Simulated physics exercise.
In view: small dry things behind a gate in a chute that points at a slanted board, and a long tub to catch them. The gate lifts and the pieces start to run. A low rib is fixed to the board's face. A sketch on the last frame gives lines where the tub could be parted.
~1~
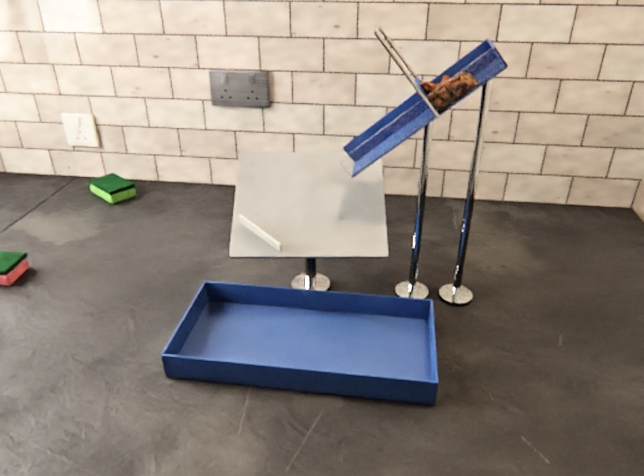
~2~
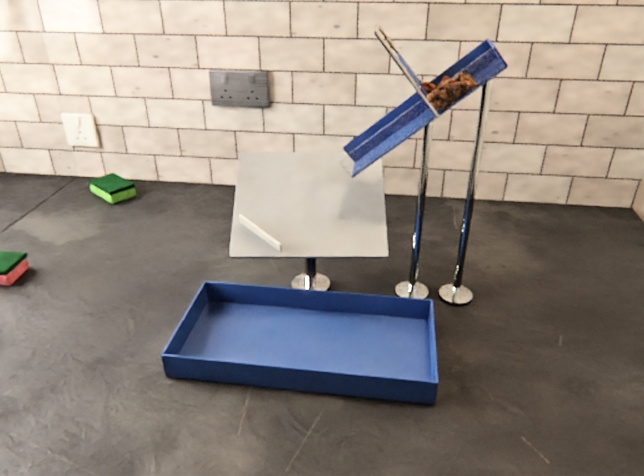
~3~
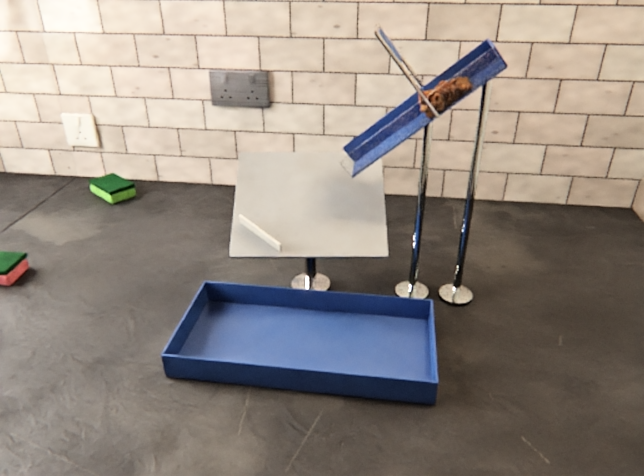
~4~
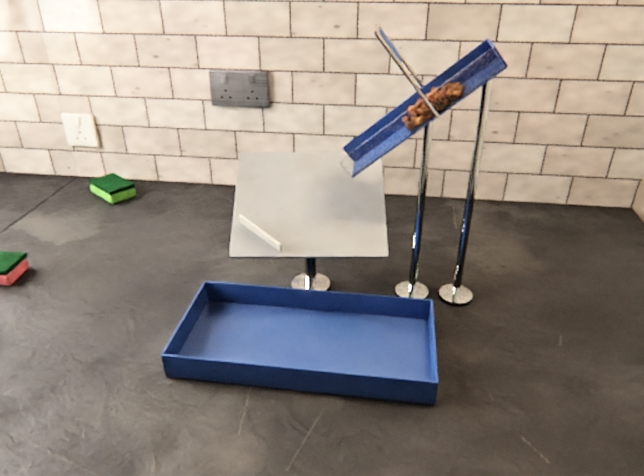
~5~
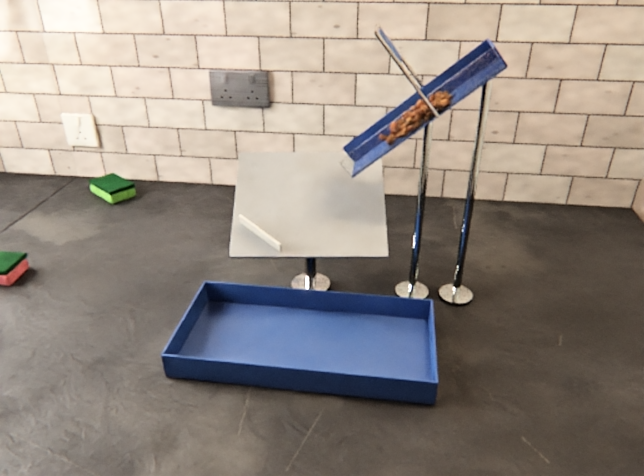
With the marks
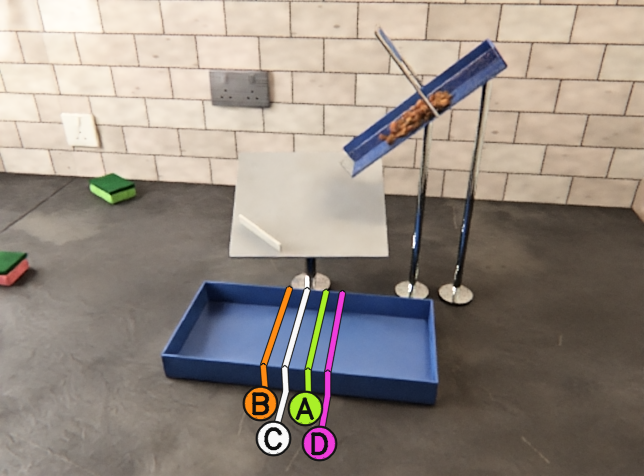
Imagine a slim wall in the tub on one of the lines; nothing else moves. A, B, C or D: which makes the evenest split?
C beats the others.
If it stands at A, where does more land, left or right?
More lands on the left.
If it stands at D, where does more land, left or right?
Left.
On the marked copy, line A crosses the front rim at (308, 369); line B crosses the front rim at (263, 365); line C crosses the front rim at (285, 367); line D crosses the front rim at (327, 371).
For line A, of what is caught, nearly all on the left of the divider, a small part on the right.
For line B, of what is caught, a small part on the left of the divider, nearly all on the right.
For line C, of what is caught, about half on the left of the divider, about half on the right.
For line D, of what is caught, all on the left of the divider, none on the right.
